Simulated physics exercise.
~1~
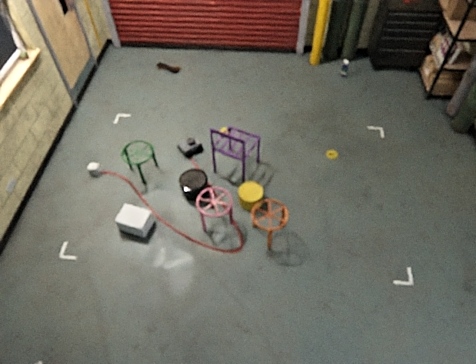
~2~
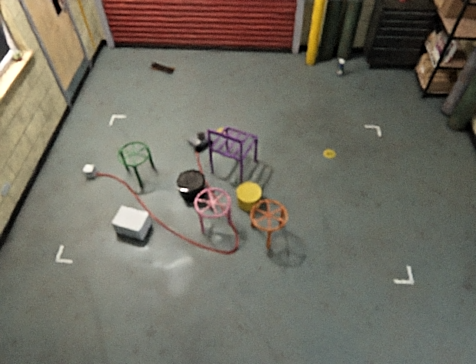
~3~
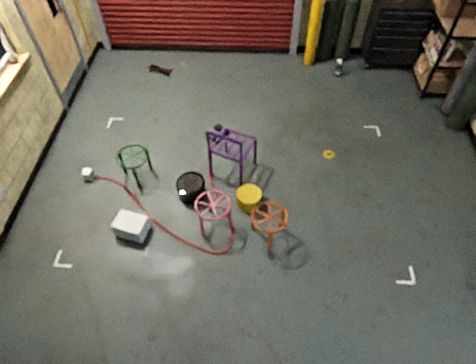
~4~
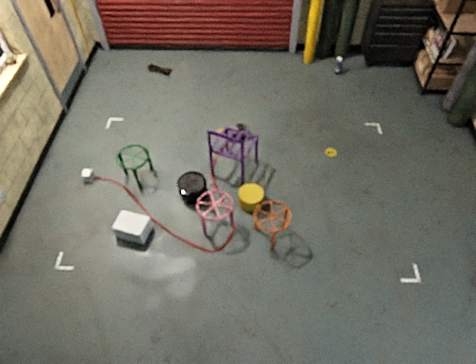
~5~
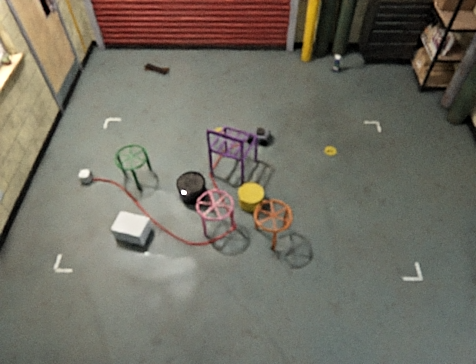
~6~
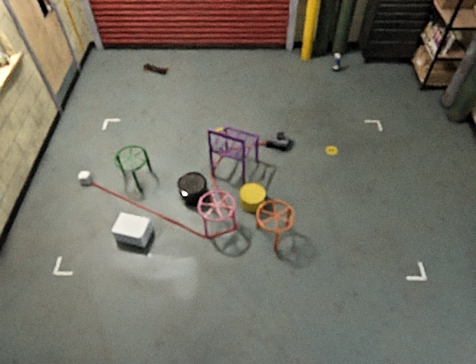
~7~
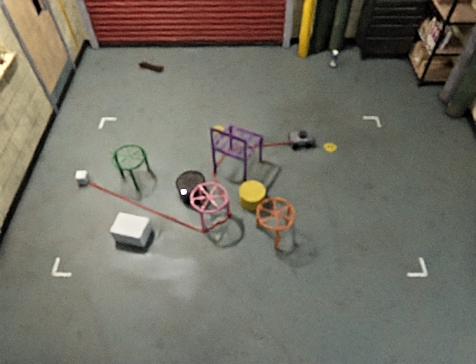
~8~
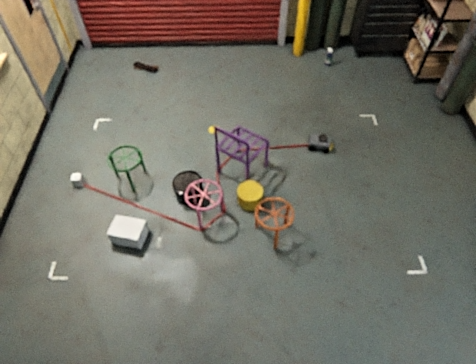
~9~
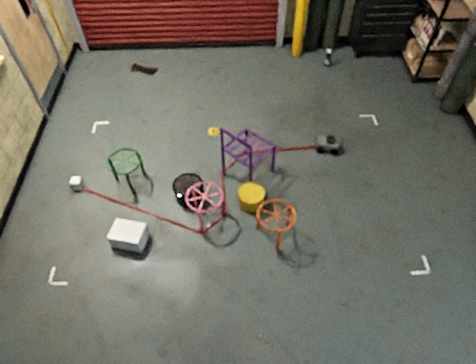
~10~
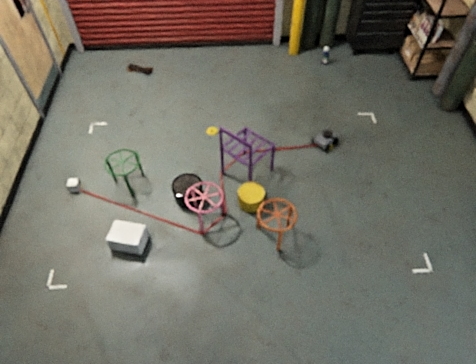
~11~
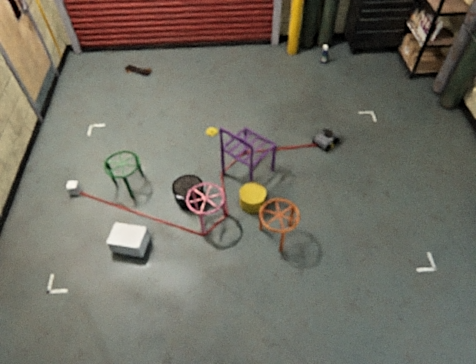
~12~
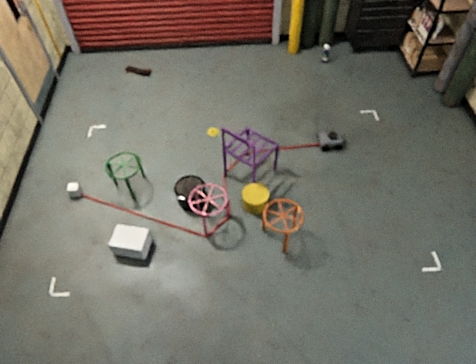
A grey workshop floor with a red shutter at the back is seen from high above, the view drifting slightly. A red lead runs from a small white block at the left, past a white crate, green, pink and orange stools, a black pot and a yellow bucket, to a small dark cart by a purple chair. The cart rolls behind the chair and on to the right, drawing the lead straight. The pink stool shifts slightly left, then the purple chair slides a little right. The cart stops at the right, the lead still stretched out and everything upright.
